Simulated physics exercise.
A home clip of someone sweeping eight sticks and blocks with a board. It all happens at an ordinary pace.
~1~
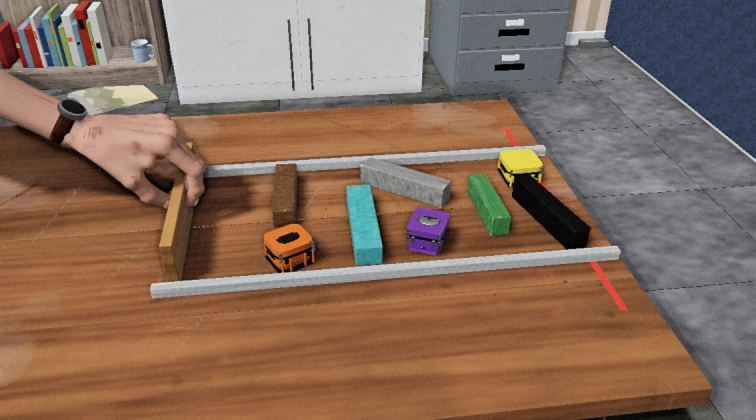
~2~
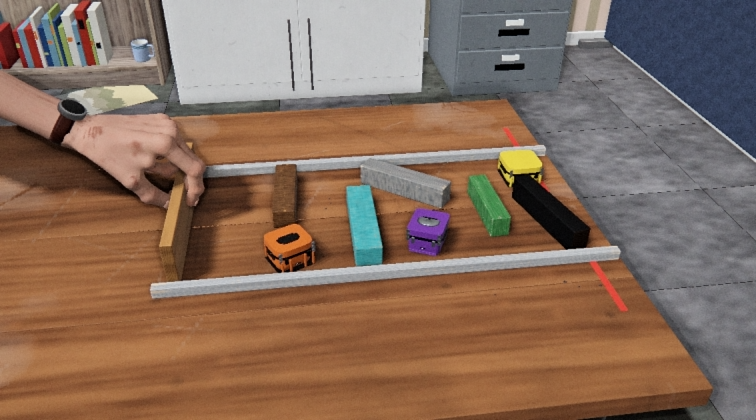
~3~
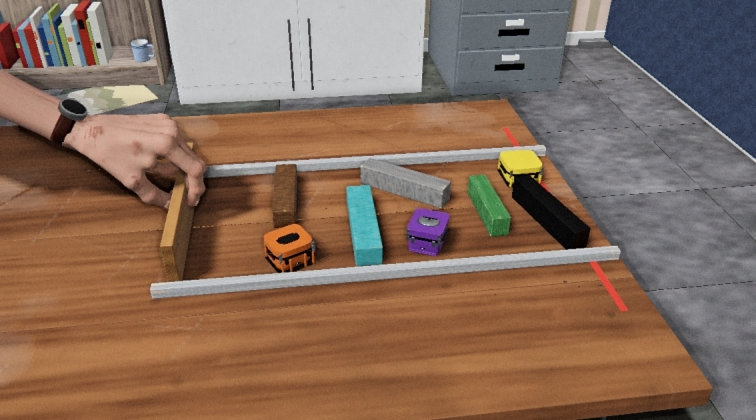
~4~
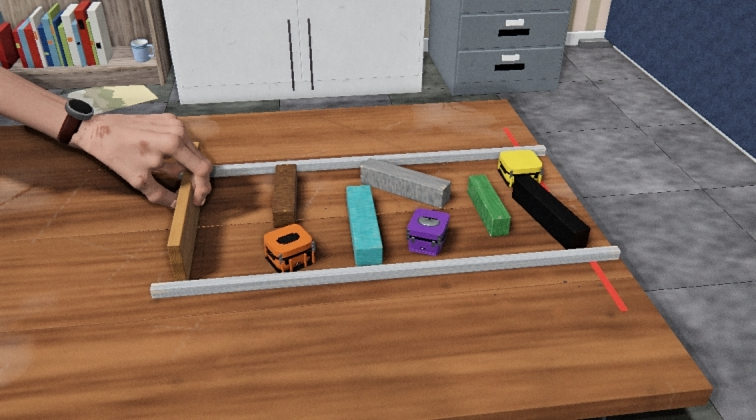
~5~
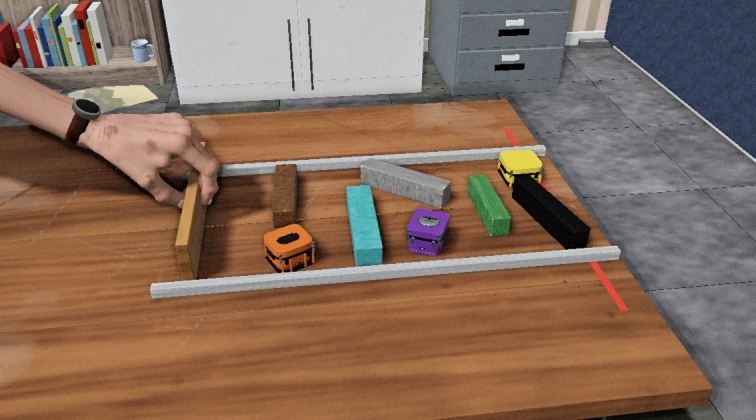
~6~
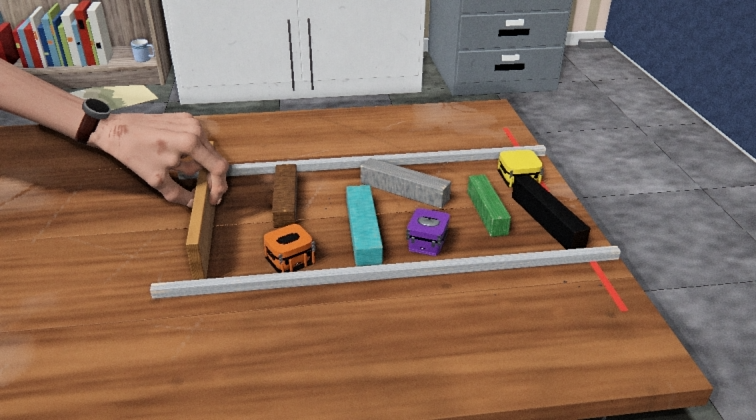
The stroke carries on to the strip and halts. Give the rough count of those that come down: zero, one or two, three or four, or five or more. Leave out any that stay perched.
Outcome: The number that fall off is five or more.
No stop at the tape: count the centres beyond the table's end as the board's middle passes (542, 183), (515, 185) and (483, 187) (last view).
In that order 6, 4 and 1.
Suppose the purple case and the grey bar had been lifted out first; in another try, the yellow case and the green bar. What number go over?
Fallen: 4, and 4 in the other try.
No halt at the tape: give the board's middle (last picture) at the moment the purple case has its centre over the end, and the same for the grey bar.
For the purple case at (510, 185), for the grey bar at (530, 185).
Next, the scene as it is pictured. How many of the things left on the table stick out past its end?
1 of them.
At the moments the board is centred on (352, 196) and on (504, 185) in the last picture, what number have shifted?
First 5, then 8.
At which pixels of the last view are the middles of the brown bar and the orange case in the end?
The brown bar at (552, 176), the orange case at (601, 231).
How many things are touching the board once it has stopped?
2 of them.
Early on, none off yet; black stick at rest near (548, 211); yellow case at rest near (520, 169); green bar at rest near (488, 204).
Finally, the number that fall off is five or more; lost, turquoise bar, grey bar, purple case, green bar, yellow case and black stick.
